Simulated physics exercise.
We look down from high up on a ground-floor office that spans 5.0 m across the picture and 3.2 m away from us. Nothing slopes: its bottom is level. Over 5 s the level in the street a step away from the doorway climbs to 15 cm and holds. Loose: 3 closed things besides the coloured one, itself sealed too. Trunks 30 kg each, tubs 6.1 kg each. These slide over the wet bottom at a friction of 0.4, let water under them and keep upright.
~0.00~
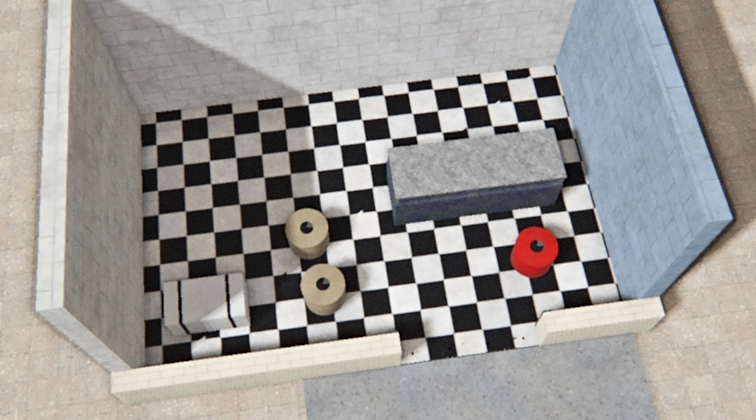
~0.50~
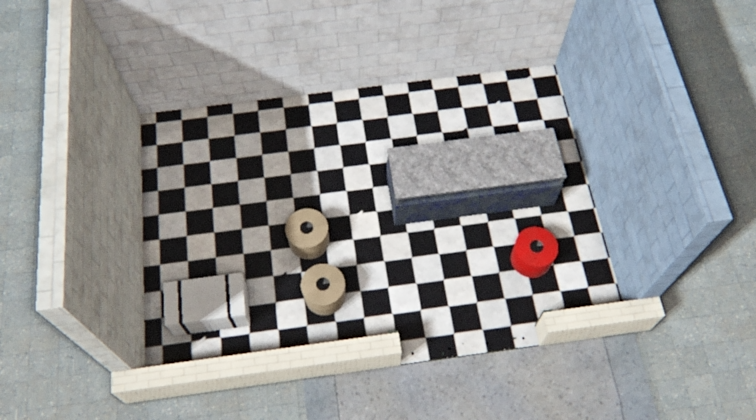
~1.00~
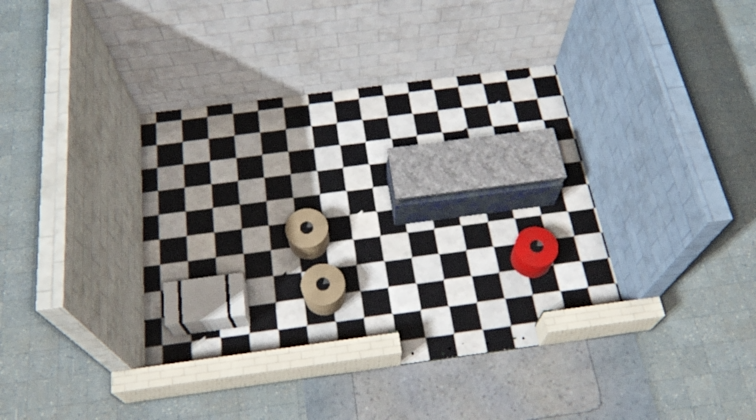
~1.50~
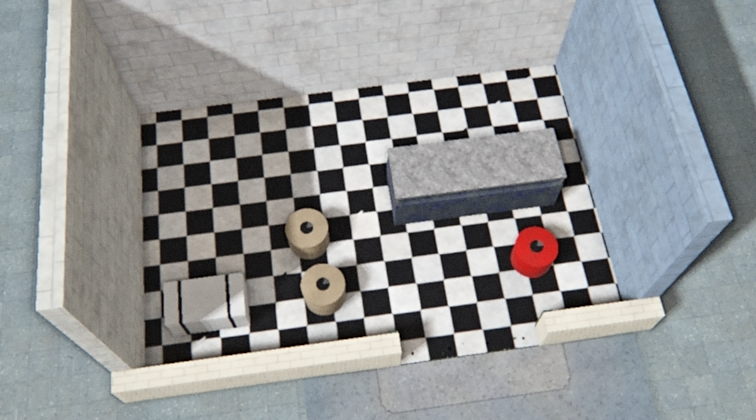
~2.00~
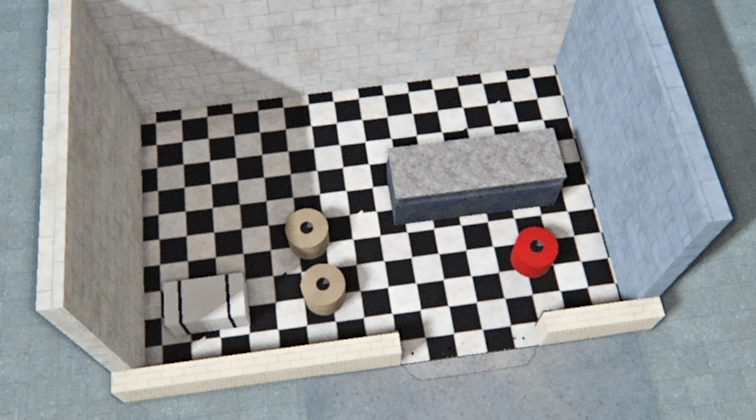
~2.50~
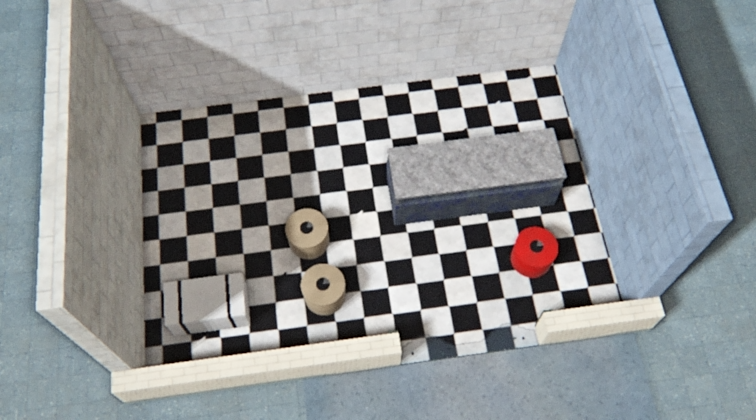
In a ground-floor office with a checkered floor, seen from above, a red tub, two tan tubs, a banded trunk and a long grey block stay still. Outside, the tan paving turns grey, then blue-green like murky water, as the pale patch before the doorway shrinks toward the threshold and disappears.
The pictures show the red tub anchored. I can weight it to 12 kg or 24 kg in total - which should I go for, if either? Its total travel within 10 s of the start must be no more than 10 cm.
Make it 24 kg.
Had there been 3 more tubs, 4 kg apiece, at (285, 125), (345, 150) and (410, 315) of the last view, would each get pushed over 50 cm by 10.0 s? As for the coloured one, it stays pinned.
Taking them in order, the first is inside the line, the second inside the line and the third beyond the line.
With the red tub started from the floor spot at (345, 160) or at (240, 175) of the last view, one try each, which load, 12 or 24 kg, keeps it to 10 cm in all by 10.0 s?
The light mass does it, then the light mass does it.
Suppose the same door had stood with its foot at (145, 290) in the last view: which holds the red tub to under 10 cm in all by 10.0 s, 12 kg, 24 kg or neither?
Then the lower weight is enough.
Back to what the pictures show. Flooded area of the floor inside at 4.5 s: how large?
Around 2.5 m2 of it.
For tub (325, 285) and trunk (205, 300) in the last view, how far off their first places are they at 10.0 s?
Respectively 40 and 0 centimetres.
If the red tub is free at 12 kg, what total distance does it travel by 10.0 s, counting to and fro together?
60 cm, roughly.
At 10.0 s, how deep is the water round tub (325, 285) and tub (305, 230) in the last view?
Roughly 4 and 6 cm.
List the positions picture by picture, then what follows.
The red tub at (537, 247), on the bottom; water covers 0.0 m2; 0 of 4 have shifted, in the first picture.
The red tub at (537, 247) rests on the ground; water covers 0.0 m2; 0 of 4 have shifted, in the second picture.
The red tub at (537, 247), on the bottom; 0.0 m2 under water; 0 of 4 have shifted, in the third picture.
The red tub at (537, 247), on the bottom; 0.0 m2 under water; 0 of 4 have shifted, in the fourth picture.
The red tub at (537, 247), on the bottom; 0.0 m2 under water; 0 of 4 have shifted, in the fifth picture.
The red tub at (537, 247) rests on the ground; 0.0 m2 under water; 0 of 4 have shifted, in the sixth picture.
After 3.5 s the red tub would be 0 cm from its start with 12 kg and 0 cm from its start with 24 kg; 0 cm of water round it then.
After 4.5 s the red tub would be 0 cm from its start with 12 kg and 0 cm from its start with 24 kg; 2 cm of water round it then.
After 7.0 s the red tub would be 4 cm from its start with 12 kg and 0 cm from its start with 24 kg; 6 cm of water round it then.
After 10.0 s the red tub would be 45 cm from its start with 12 kg and 0 cm from its start with 24 kg; 9 cm of water round it then.
